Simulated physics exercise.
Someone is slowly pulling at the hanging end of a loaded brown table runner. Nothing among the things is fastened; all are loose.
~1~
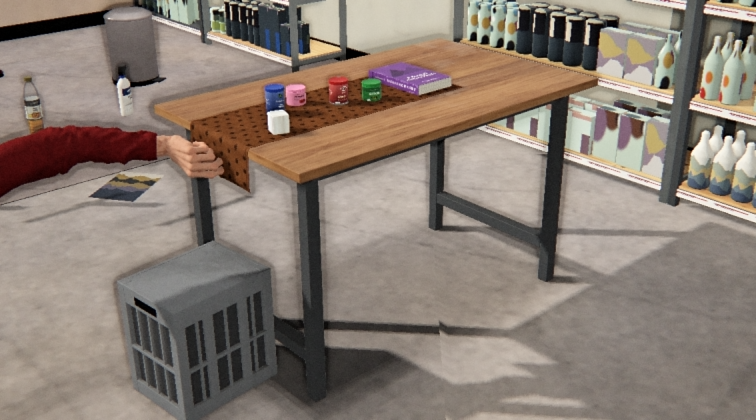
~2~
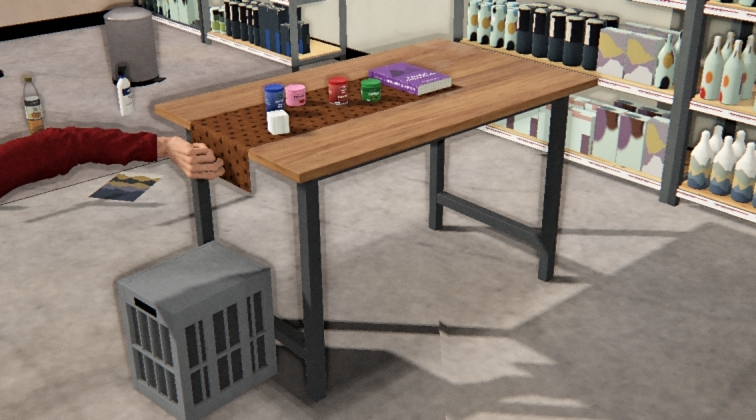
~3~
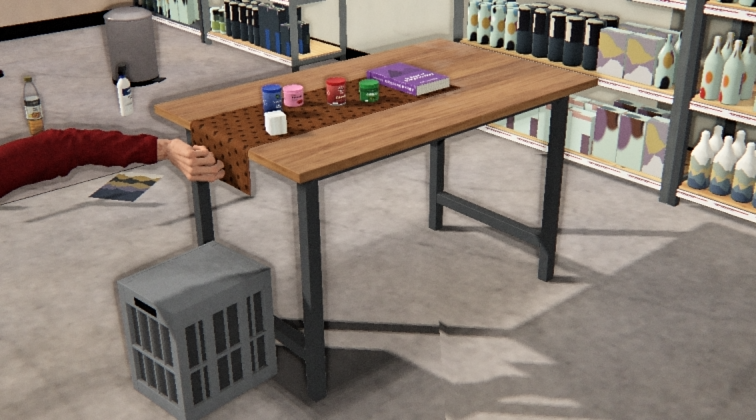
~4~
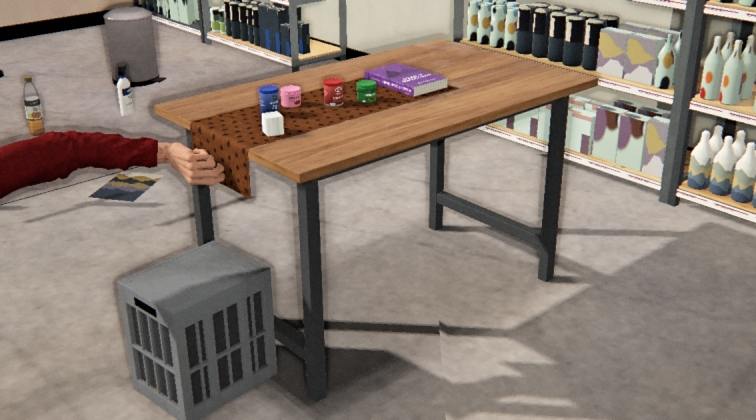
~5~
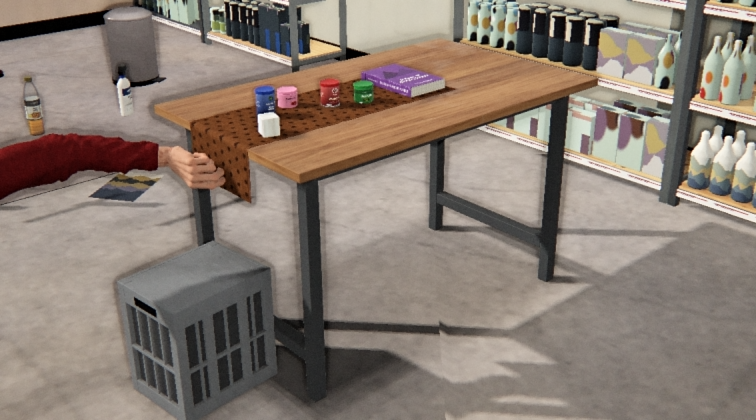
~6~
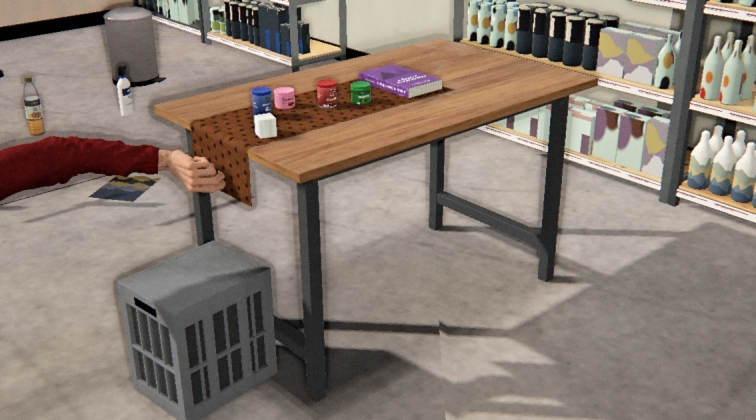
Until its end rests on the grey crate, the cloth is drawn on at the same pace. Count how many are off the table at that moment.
It sends two things down.
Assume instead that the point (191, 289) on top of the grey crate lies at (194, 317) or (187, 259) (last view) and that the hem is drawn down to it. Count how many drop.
Then 3, then 1.
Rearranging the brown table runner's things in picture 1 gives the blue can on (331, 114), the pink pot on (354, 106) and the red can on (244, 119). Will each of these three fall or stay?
The blue can remains up, the pink pot holds on, the red can tumbles off.
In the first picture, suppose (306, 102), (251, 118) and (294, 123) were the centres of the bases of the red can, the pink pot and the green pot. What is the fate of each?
Red can safe, pink pot lost, green pot lost.
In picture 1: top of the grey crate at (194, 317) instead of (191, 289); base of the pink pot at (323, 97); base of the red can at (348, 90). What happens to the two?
The pink pot? Safe. The red can? Safe.
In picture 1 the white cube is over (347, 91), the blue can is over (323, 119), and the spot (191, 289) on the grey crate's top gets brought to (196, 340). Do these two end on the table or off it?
Outcome for the white cube: It stays. Outcome for the blue can: It is lost.
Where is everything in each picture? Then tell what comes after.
In the first frame, hem (251, 193); white cube (278, 113); blue can (274, 87); pink pot (296, 87); red can (338, 79); green pot (371, 81); top of the crate (191, 289).
In the second frame, hem (252, 193); white cube (278, 113).
In the third frame, hem (251, 195); blue can (272, 87).
In the fourth frame, hem (251, 199); pink pot (290, 88); top of the crate (191, 289).
In the fifth frame, hem (251, 203); red can (330, 82).
In the sixth frame, hem (252, 206); white cube (265, 117); blue can (261, 90); pink pot (284, 90); red can (327, 82); green pot (361, 84).
Soon after, hem near (224, 217); all still up.
After that, hem near (225, 248); white cube and blue can gone.
In the end, hem on the crate; white cube and blue can gone. It carries off two.
